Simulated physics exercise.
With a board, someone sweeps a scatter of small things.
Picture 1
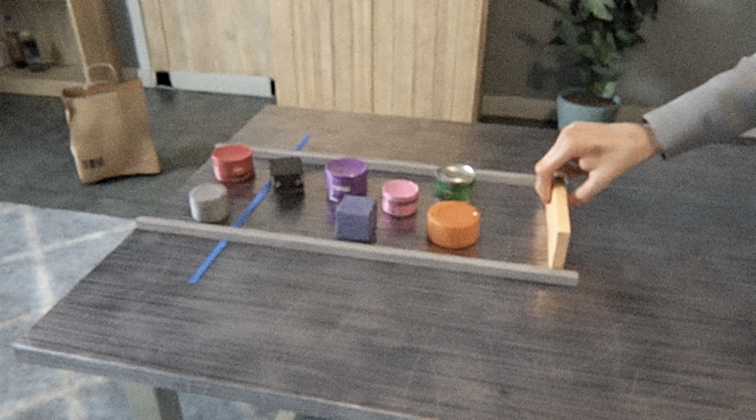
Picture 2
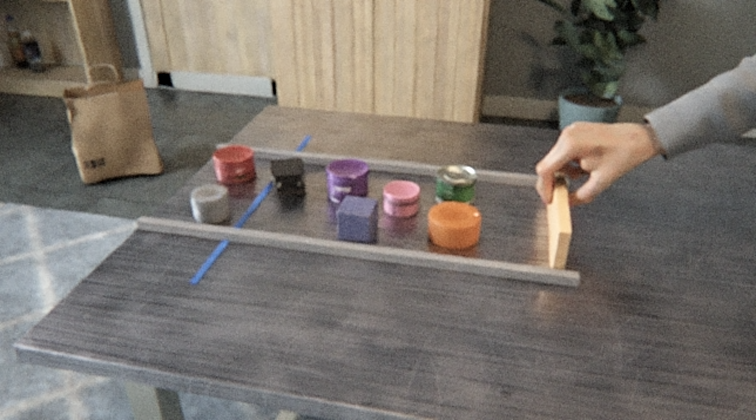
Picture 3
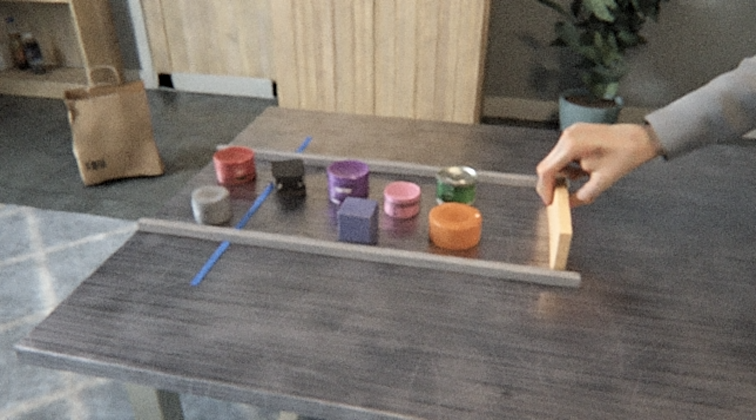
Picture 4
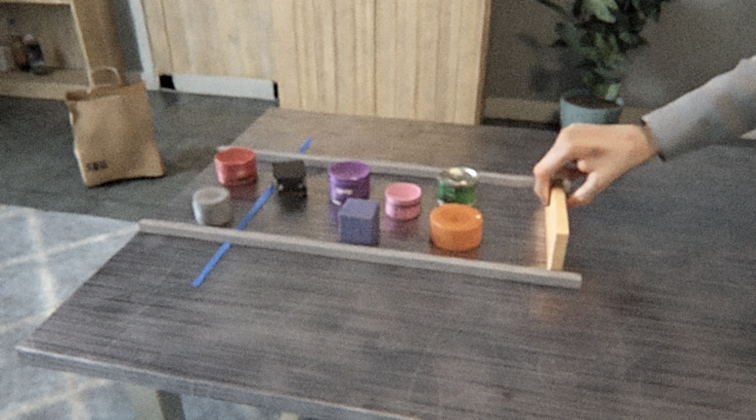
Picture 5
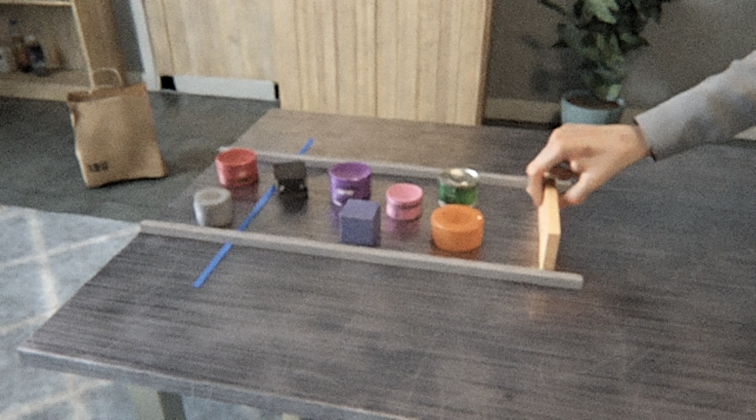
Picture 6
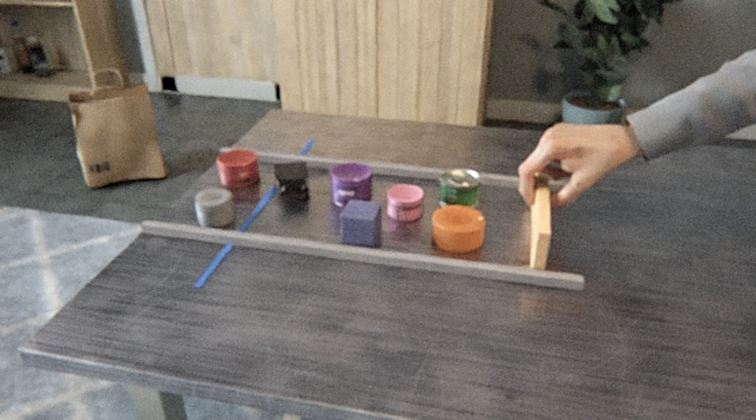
A hand holds a wooden board upright, then slides it slightly left toward scattered small containers.
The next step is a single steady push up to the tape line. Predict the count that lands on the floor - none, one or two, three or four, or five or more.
The count on the floor is one or two.
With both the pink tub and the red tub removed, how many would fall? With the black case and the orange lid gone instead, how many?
The counts: 0 and 0.
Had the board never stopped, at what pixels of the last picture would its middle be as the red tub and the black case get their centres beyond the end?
Roughly at (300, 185) and roughly at (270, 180).
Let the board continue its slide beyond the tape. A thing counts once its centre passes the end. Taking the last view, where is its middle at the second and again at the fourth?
For the first, roughly (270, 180); for the next, roughly (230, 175).
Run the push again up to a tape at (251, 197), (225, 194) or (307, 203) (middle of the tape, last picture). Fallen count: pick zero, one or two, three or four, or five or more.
One or two; three to four; none.
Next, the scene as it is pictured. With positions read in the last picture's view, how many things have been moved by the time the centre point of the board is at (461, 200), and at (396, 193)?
Moved so far: 2, then 5.
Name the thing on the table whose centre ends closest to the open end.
The one is the black case.
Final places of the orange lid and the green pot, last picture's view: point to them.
The orange lid finishes at (236, 198); the green pot finishes at (268, 163).
A little later, none off yet; red tub at rest near (239, 168); grey lid at rest near (215, 208); black case at rest near (292, 180).
Next, none off yet; red tub at rest near (239, 168); grey lid at rest near (215, 208); black case shifted a little near (274, 179).
When it is over, the number that fall off is one or two; down, red tub.
